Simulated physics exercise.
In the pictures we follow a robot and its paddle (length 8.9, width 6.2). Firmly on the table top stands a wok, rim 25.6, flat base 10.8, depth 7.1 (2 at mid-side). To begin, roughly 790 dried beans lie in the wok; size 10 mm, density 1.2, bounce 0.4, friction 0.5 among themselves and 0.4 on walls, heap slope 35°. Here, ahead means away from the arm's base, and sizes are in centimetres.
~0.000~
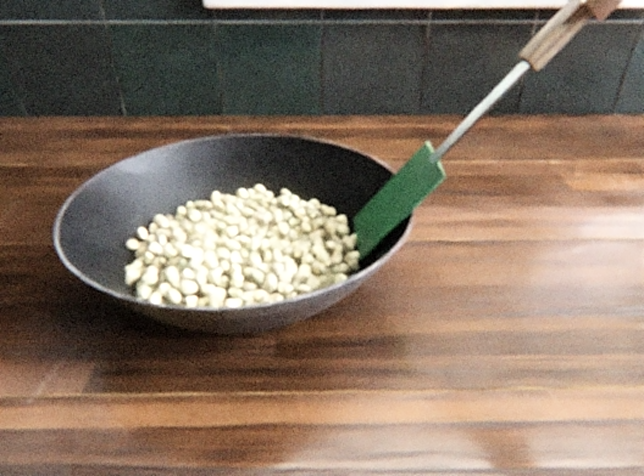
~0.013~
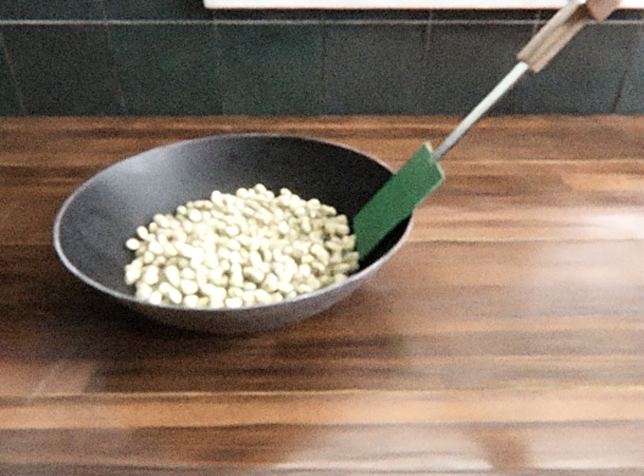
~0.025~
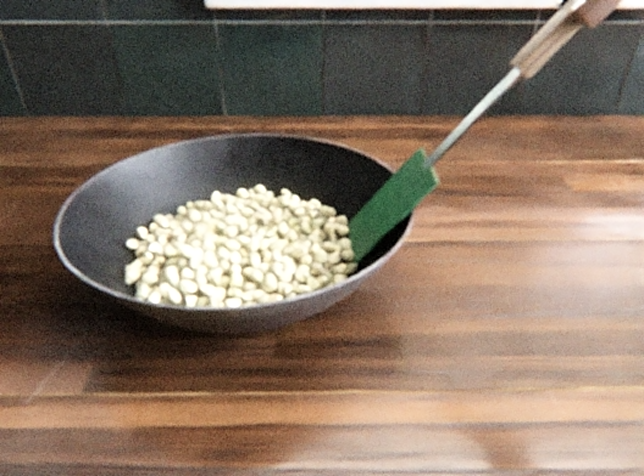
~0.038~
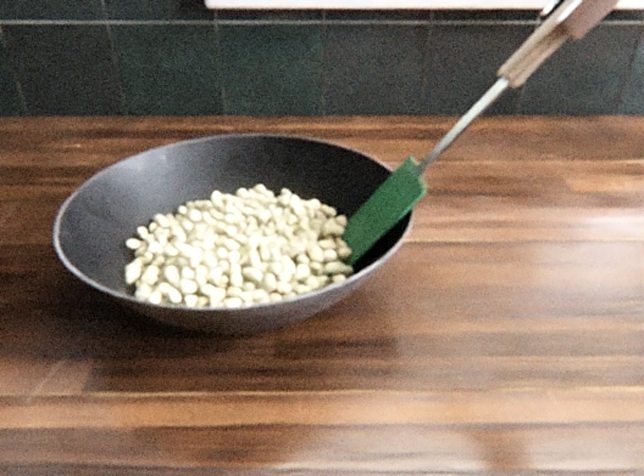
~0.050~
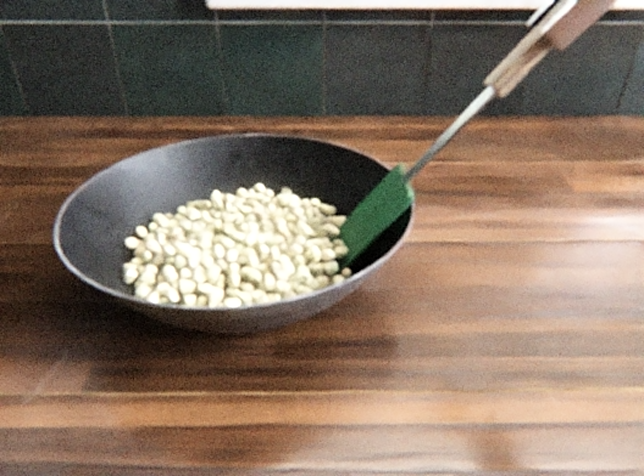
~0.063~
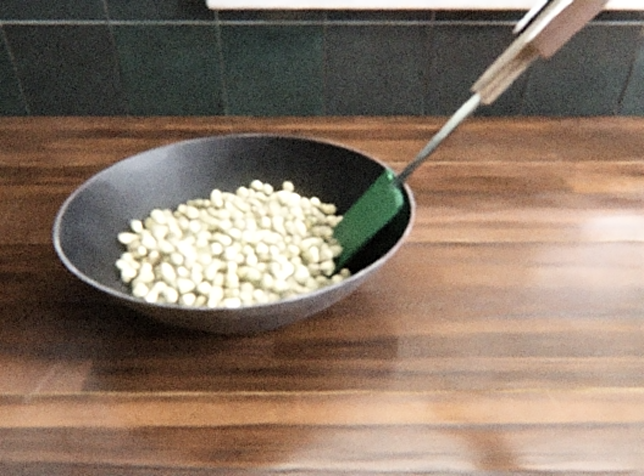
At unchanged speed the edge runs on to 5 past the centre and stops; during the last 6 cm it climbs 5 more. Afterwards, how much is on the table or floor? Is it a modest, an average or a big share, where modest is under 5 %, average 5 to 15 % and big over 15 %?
Modest.
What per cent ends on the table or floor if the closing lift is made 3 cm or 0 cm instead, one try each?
It comes to around 0 per cent on the first try and around 0 per cent on the second.
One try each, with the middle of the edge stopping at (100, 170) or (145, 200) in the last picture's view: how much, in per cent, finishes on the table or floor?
Around 30 per cent for the first try and 10 per cent for the second.
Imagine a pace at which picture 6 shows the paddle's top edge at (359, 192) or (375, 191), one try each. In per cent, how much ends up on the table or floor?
That comes to about 15 and about 10 percent, in that order.
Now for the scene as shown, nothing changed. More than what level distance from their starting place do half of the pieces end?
Some 3 cm.
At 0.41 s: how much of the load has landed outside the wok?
My estimate is roughly 0 %.
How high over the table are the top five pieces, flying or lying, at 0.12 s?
Around 5 cm above the table.
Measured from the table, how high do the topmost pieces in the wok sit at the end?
About 8.0 centimetres.
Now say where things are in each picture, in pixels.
Paddle top edge at (436, 158), sloping 52°; upper third of the load around (248, 242), from x 130 to 355, top at y 190; 794 in the wok, in the first frame.
Paddle top edge at (435, 159), sloping 52°; upper third of the load around (248, 242), from x 130 to 355, top at y 190, in the second frame.
Paddle top edge at (429, 163), sloping 52°; upper third of the load around (248, 242), from x 130 to 350, top at y 190, in the third frame.
Paddle top edge at (419, 172), sloping 52°; upper third of the load around (248, 242), from x 130 to 350, top at y 190, in the fourth frame.
Paddle top edge at (407, 179), sloping 52°; upper third of the load around (248, 240), from x 130 to 345, top at y 190, in the fifth frame.
Paddle top edge at (395, 185), sloping 52°; upper third of the load around (240, 238), from x 125 to 345, top at y 185; 794 in the wok, in the sixth frame.
After 0.12 s, sloping 52°, highest piece 5 above the table; 794 in the wok.
After 0.18 s, sloping 52°, highest piece 7 above the table; 794 in the wok.
After 0.41 s, sloping 52°, highest piece 8 above the table; 784 in the wok, 5 on the table or floor, 5 on the blade or in flight.
After 1.46 s, sloping 52°, highest piece 8 above the table; 784 in the wok, 10 on the table or floor.
At rest, 784 in the wok, 10 on the table or floor. That is 1 % on the table or floor.
